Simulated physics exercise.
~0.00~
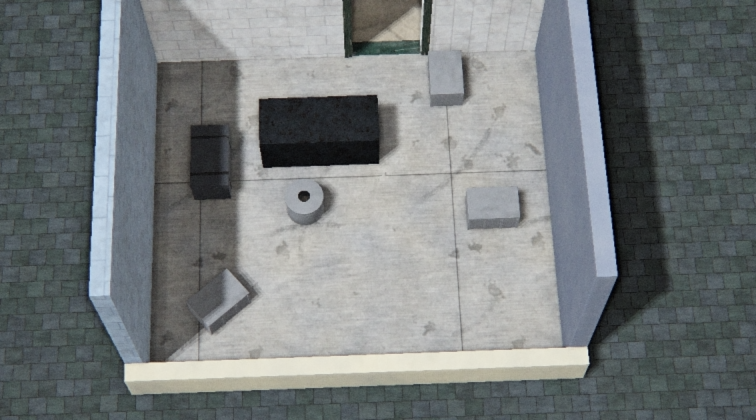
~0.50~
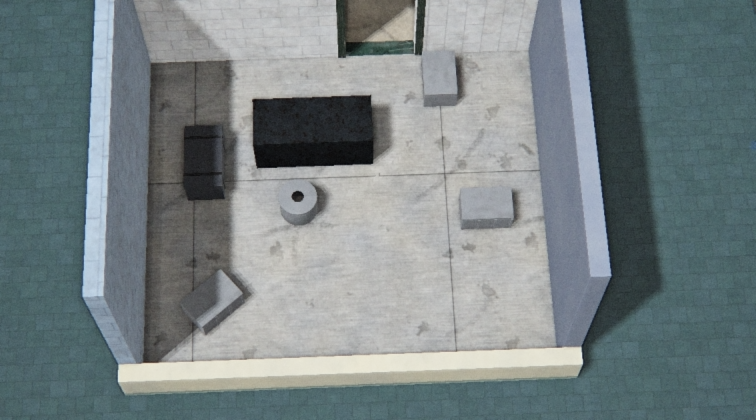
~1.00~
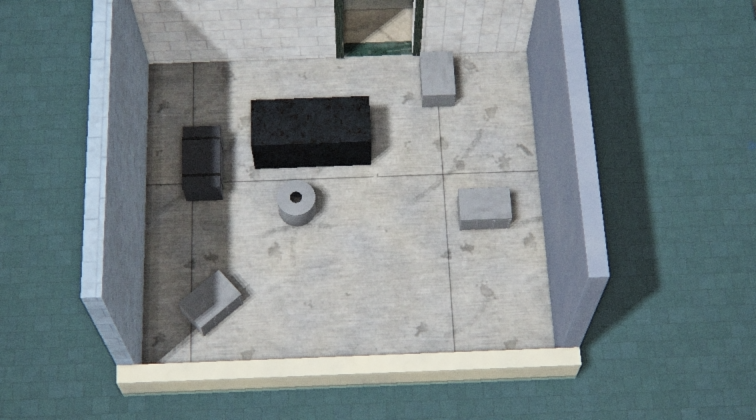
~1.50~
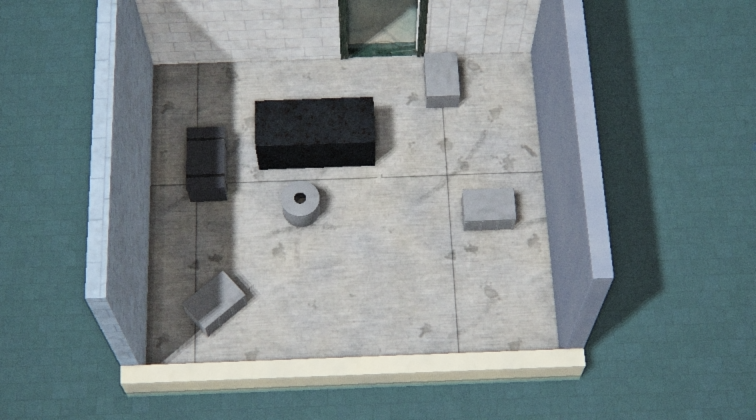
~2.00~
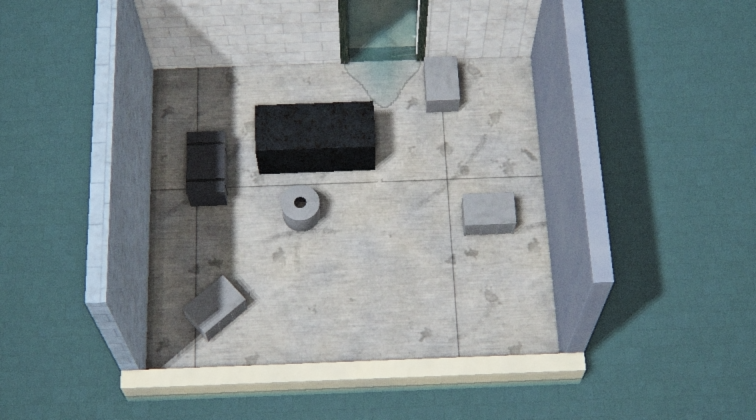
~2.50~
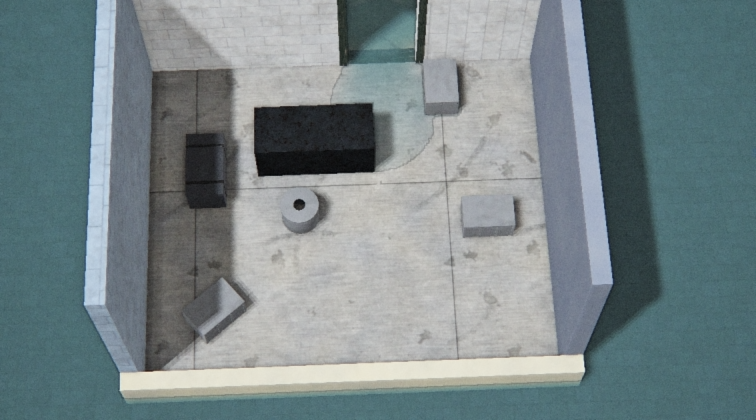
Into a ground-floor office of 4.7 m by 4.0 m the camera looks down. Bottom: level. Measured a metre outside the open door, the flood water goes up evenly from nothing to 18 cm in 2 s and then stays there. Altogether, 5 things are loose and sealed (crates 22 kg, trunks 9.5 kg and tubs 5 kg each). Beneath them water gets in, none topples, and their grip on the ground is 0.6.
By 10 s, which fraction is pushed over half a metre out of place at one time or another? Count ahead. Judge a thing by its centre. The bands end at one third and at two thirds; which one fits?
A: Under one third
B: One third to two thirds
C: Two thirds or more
A, under one third.
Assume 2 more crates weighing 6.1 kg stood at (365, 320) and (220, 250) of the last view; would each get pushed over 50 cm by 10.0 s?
Taking them in order, the first is above the threshold and the second is below the threshold.
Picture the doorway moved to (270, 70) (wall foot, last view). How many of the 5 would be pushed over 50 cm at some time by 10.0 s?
Then it comes to 1.
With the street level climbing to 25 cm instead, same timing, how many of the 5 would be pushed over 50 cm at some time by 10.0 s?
Then 0 of them.
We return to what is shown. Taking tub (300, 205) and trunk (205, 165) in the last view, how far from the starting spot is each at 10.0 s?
In that order: 0 cm, 0 cm.
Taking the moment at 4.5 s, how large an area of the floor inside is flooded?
Somewhere about 9.5 m2, give or take.
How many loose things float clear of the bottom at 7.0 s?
Answer: 0.
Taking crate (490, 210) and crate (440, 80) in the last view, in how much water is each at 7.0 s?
Some 4 cm at the first, some 3 cm at the second.
After 3.5 s 0 of 5 are over 50 cm from their spots; 0 afloat.
After 4.5 s 0 of 5 are over 50 cm from their spots; 0 afloat.
After 7.0 s 0 of 5 are over 50 cm from their spots; 0 afloat.
After 10.0 s 0 of 5 are over 50 cm from their spots, and 0 have been at some point; 0 afloat.
